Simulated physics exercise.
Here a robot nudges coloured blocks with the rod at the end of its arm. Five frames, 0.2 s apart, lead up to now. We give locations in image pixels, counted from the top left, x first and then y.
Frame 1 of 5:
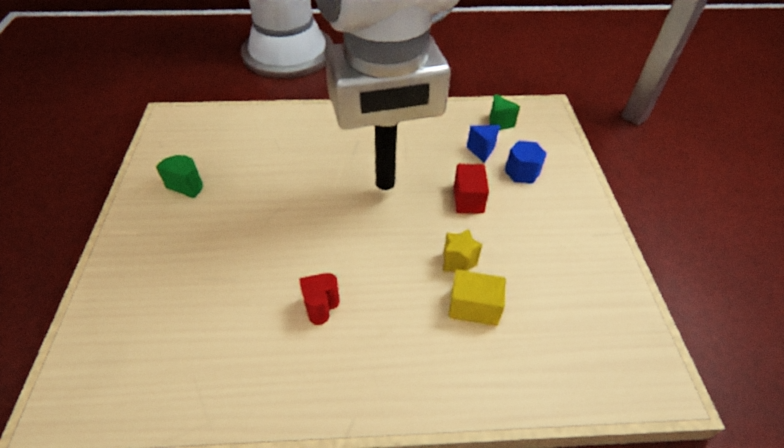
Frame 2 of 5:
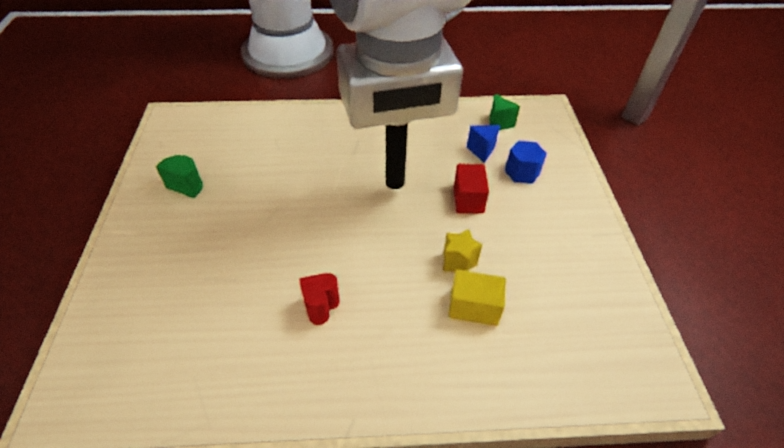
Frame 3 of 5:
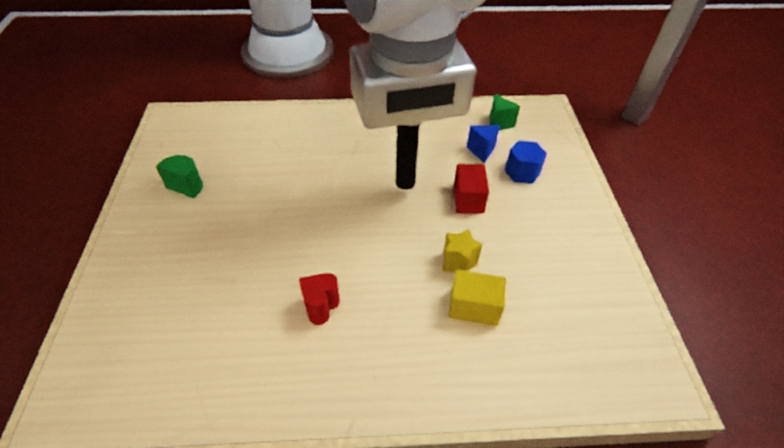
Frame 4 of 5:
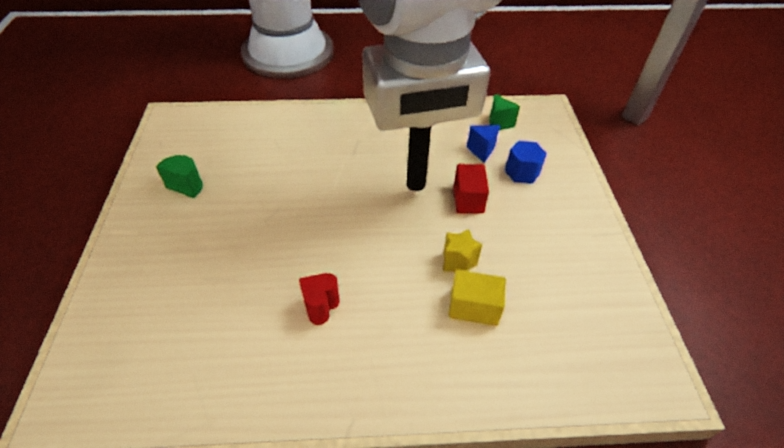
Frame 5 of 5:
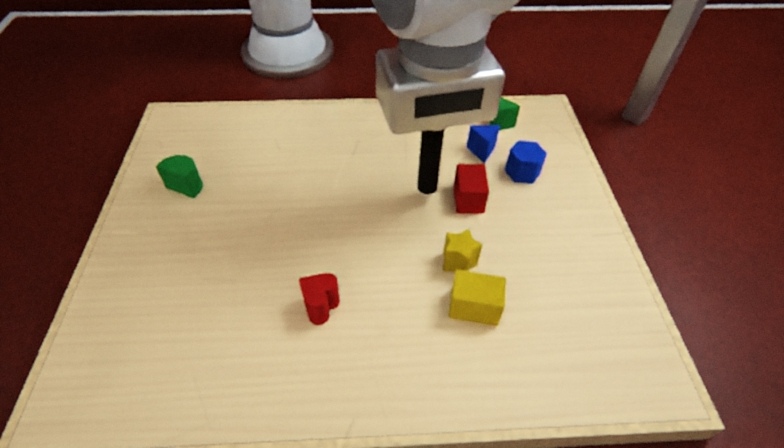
At first, a robot arm holds its black rod over the middle of a wooden board scattered with red, yellow, blue and green blocks. The rod then shifts steadily to the right in small steps, until it is close to the left side of the red block, while all the blocks stay still.
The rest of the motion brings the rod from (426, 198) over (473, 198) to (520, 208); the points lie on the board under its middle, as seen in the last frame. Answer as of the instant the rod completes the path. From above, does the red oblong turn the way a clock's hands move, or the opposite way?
I'd predict that, seen from above, the red oblong rotates counter-clockwise.
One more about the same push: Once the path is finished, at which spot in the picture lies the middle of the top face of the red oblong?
For the centre of its top, I'd go with (547, 178).
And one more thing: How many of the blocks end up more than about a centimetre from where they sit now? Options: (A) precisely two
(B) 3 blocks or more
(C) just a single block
The one that fits is C, just a single block.
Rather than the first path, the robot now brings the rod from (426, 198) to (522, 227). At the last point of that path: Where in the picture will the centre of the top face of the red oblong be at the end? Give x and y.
Pixel (493, 175).
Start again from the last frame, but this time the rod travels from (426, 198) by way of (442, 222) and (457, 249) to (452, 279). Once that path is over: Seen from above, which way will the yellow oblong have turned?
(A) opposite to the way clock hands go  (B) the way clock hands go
The answer is A.
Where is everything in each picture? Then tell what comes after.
The first frame shows lower end of the rod (386, 184), tops of blocks, red oblong (473, 177), blue hexagonal block (529, 151).
The second frame shows rod (395, 183), blocks as before.
The third frame shows rod (405, 183), blocks as before.
The fourth frame shows rod (416, 185), blocks as before.
The fifth frame shows rod (427, 188), red oblong (473, 177), blue hexagonal block (529, 151).
The first path, step by step. One third of the way, rod (459, 188); red oblong (486, 177).
Two thirds of the way, rod (492, 189); red oblong (519, 177).
At the end, rod (523, 197); red oblong (547, 178), turned 40° anticlockwise; blue hexagonal block not moved.
